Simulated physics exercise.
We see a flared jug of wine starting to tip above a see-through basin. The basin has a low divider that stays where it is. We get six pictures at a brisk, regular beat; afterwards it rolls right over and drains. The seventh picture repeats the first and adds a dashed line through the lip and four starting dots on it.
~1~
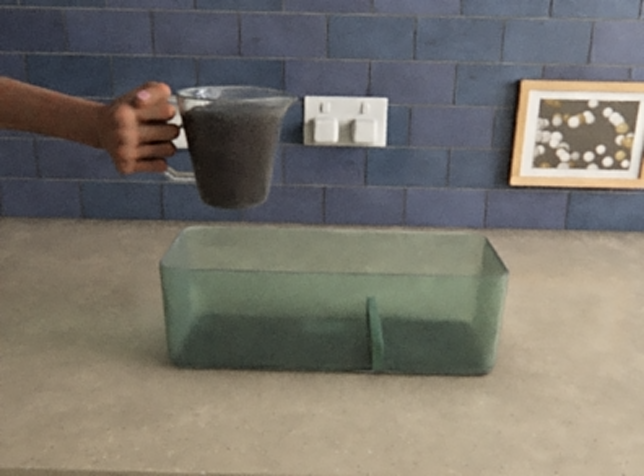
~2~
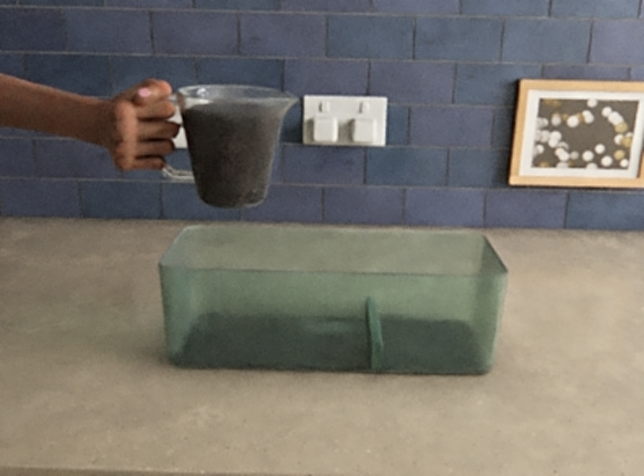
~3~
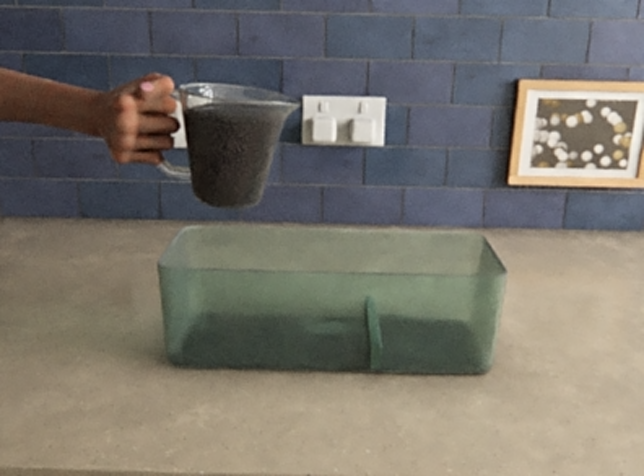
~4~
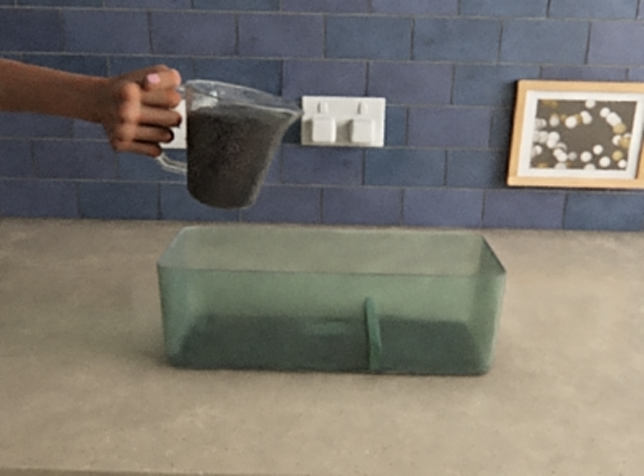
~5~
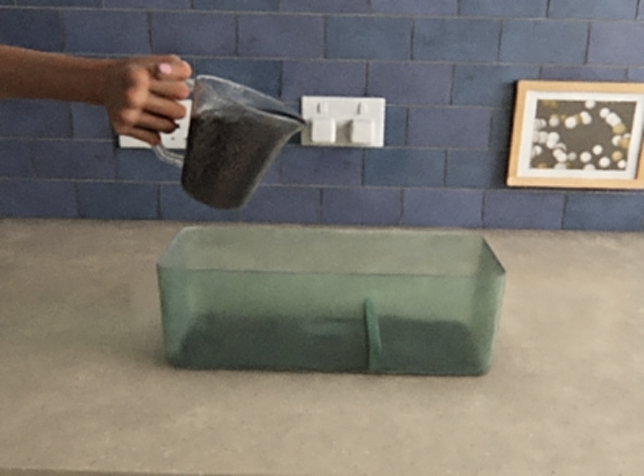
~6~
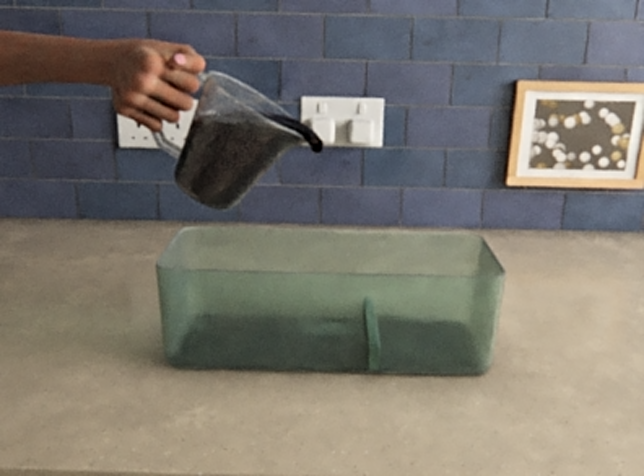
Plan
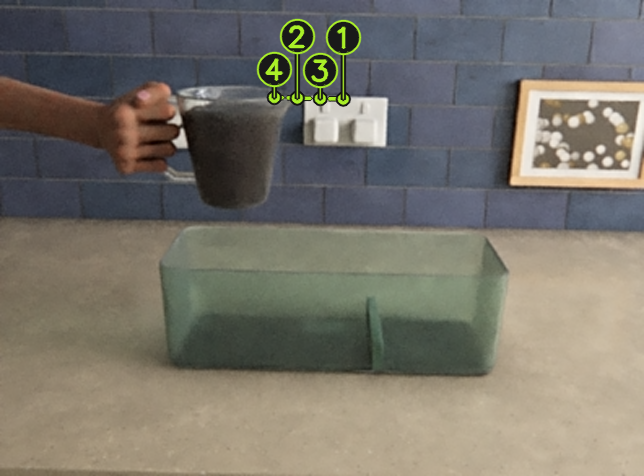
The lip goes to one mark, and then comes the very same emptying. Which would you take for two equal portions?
3 is best.
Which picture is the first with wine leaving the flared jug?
In picture 6.
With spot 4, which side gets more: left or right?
The left side.
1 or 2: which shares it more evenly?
Spot 1.
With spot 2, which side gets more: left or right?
More ends on the left.
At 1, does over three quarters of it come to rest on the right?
No, it does not.
In lime, 1 at (343, 99); 2 at (297, 98); 3 at (320, 98); 4 at (274, 97).
With 1, about 34 % ends left of the wall and 65 % right of it.
With 2, about 77 % ends left of the wall and 21 % right of it.
With 3, about 50 % ends left of the wall and 49 % right of it.
With 4, about 89 % ends left of the wall and 10 % right of it.
